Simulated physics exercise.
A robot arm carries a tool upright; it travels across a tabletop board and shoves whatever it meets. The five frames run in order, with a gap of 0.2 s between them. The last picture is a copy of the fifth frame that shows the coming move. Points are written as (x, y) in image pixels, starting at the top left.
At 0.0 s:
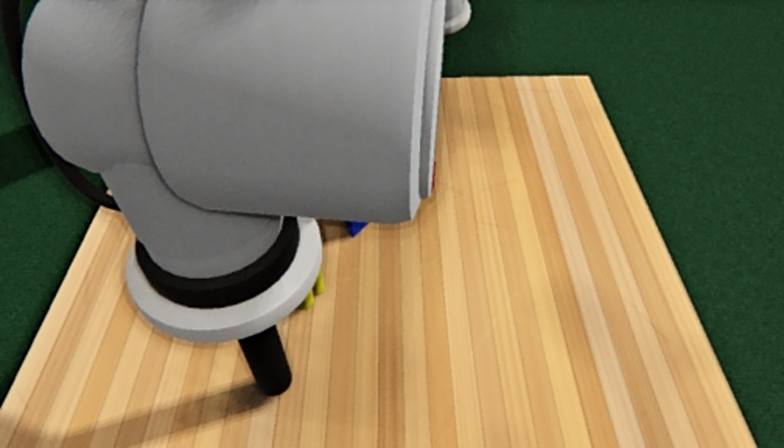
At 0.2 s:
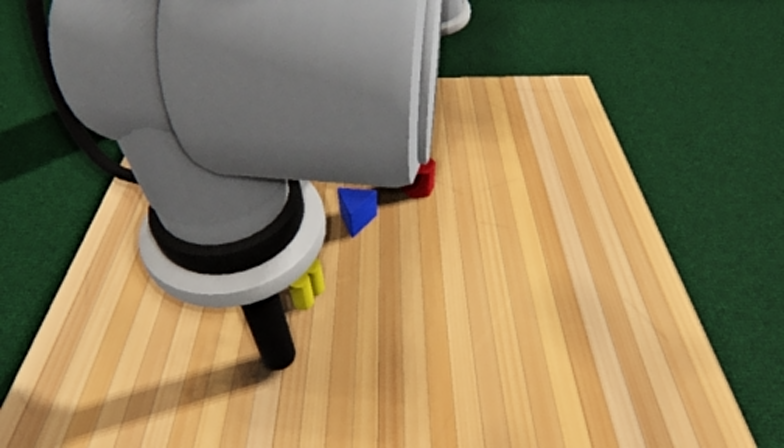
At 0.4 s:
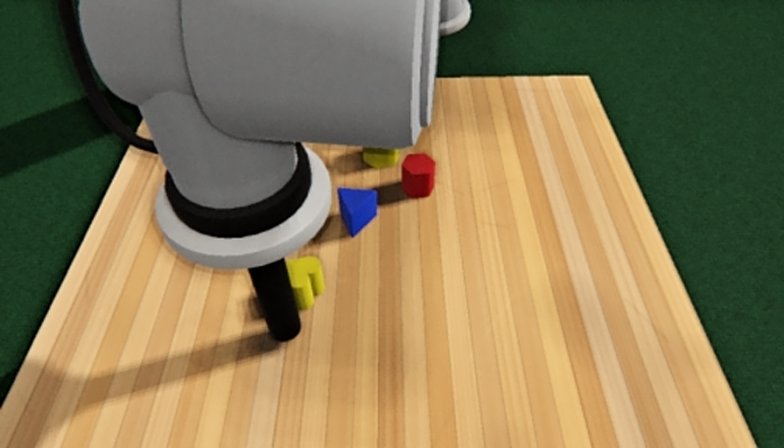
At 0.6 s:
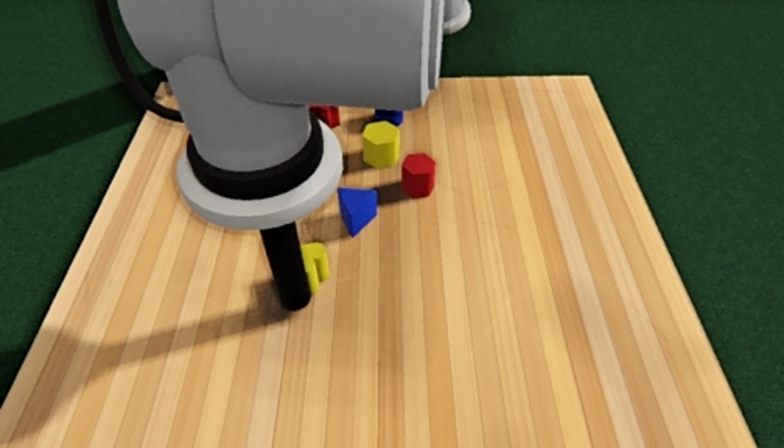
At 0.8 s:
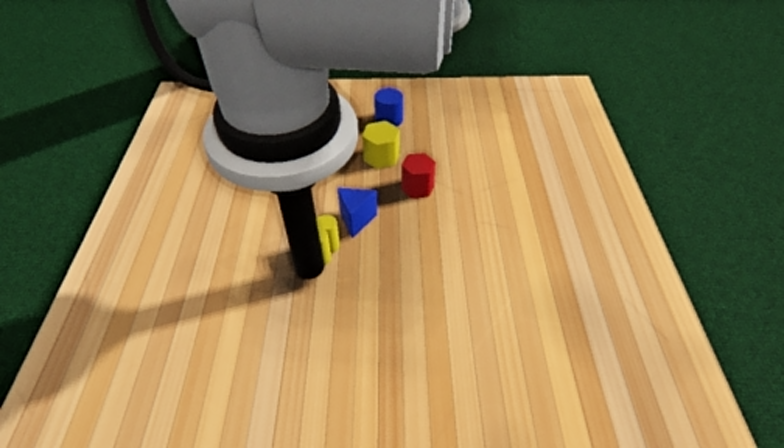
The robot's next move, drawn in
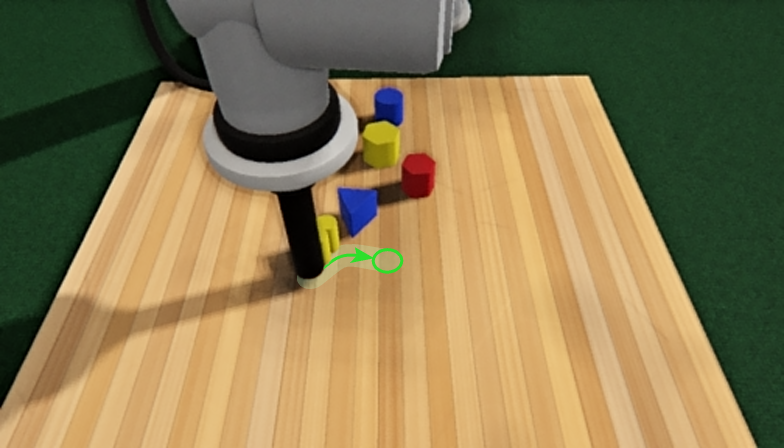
A grey robot arm with a black rod-shaped tool moves away over a striped wooden board on a dark green surface, seen from above at an angle by a still camera. As it withdraws, a blue triangular block, red and yellow hexagonal blocks and a blue cylinder come into view near the top. The rod slides up and slightly right, pushing a yellow heart-shaped block toward the blue triangular one.
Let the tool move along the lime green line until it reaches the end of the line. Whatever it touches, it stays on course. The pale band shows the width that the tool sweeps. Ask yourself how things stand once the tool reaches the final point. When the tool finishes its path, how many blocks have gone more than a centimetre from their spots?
One block shifts.
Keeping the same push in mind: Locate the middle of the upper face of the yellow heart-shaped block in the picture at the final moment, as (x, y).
The middle of the upper face of the yellow heart-shaped block will lie at about (331, 210) in the picture.
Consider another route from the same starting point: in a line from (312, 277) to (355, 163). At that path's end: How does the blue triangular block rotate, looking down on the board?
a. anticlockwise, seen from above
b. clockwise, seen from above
I choose b.
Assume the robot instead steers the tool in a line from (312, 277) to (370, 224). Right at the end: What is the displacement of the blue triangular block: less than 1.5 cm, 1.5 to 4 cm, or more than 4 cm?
Once the path ends, it will sit 1.5 to 4 cm from where it is now.
Drawn move, from (312, 277) via (333, 260) and (360, 256), ending at (388, 261).
What follows on the original path. Halfway along, tool at (345, 246); yellow heart-shaped block at (331, 210), turned 55° anticlockwise.
At the end, tool at (387, 252); yellow heart-shaped block at (331, 210), turned 55° anticlockwise; blue triangular block still.
